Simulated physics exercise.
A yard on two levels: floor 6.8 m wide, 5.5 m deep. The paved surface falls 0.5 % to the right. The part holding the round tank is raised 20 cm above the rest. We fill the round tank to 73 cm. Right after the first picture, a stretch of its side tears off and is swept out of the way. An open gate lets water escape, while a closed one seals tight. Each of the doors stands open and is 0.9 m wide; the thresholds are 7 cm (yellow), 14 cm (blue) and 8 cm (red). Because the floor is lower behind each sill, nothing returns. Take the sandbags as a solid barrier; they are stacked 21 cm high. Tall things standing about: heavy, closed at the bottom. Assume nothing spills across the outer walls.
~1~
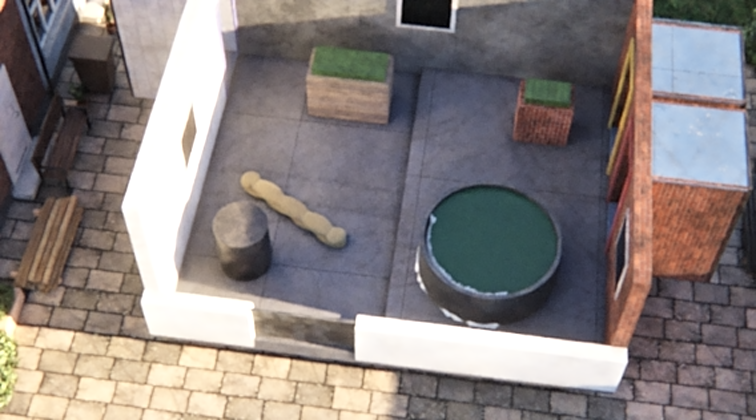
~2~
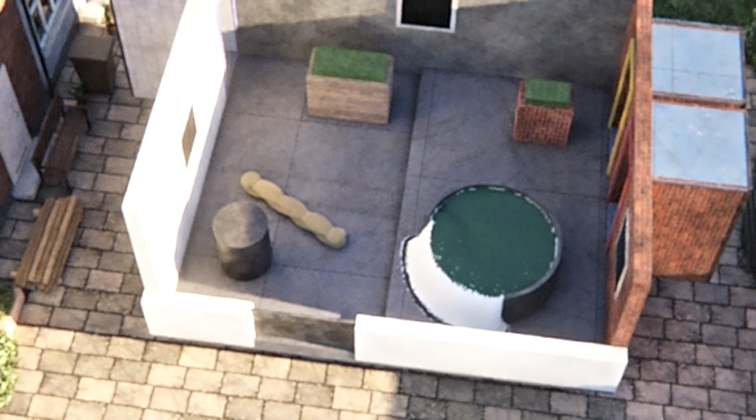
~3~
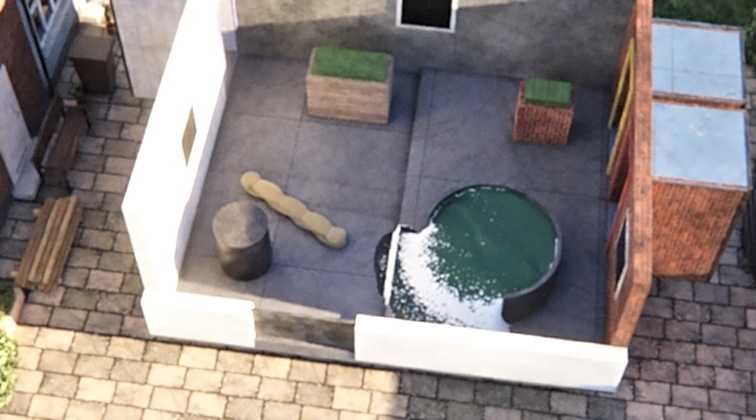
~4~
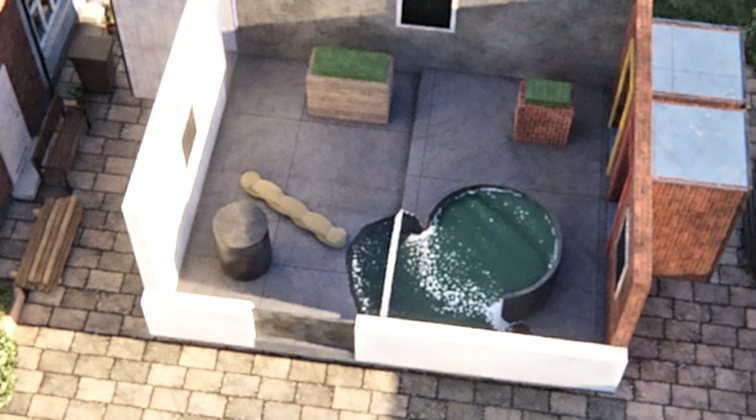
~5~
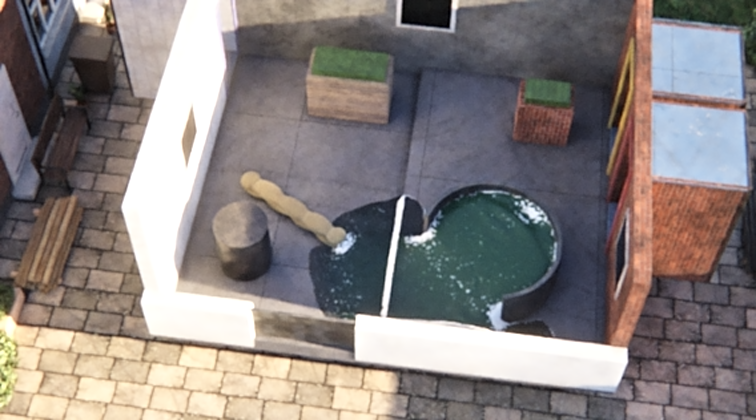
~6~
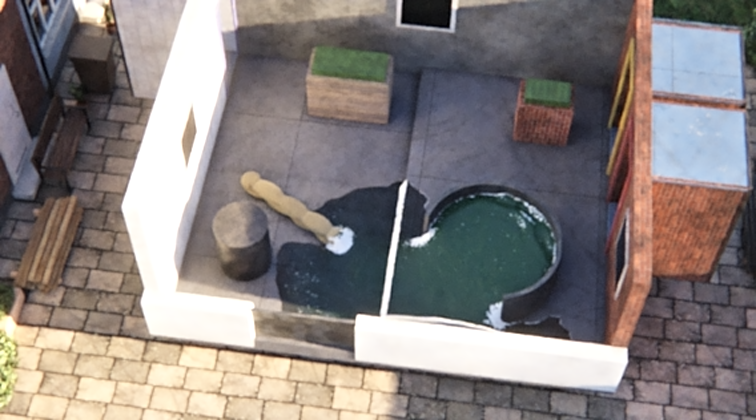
A round tank of green water bursts open and water spreads left across the yard.
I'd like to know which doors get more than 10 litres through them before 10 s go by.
Here it is: The yellow door does not, the blue door gets more, the red door does not.
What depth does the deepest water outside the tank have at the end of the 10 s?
Roughly 17 cm.
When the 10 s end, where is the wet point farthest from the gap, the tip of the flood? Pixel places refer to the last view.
Somewhere near pixel (238, 59).
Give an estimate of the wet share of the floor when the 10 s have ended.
Some 95 per cent of it.
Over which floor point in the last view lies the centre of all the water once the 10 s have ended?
Around (344, 197) in the last picture.
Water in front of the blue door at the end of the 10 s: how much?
I'd put it near 14.0 cm.
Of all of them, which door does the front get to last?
It is the blue one.
A moment later water covers 30 % of the floor and is deepest (44 cm) near (169, 315); yellow door not reached, blue door not reached, red door not reached.
Soon after water covers 45 % of the floor and is deepest (63 cm) near (169, 315); yellow door not reached, blue door not reached, red door 4 cm at the sill, 0 L in.
Next water covers 65 % of the floor and is deepest (33 cm) near (206, 177); yellow door 2 cm at the sill, 0 L in, blue door 7 cm at the sill, 0 L in, red door 4 cm at the sill, 0 L in.
Later on water covers 85 % of the floor and is deepest (22 cm) near (405, 78); yellow door 3 cm at the sill, 0 L in, blue door 17 cm at the sill, 21 L in, red door 4 cm at the sill, 0 L in.
At the end water covers 95 % of the floor and is deepest (17 cm) near (236, 66); yellow door 4 cm at the sill, 0 L in, blue door 14 cm at the sill, 26 L in, red door 2 cm at the sill, 0 L in.
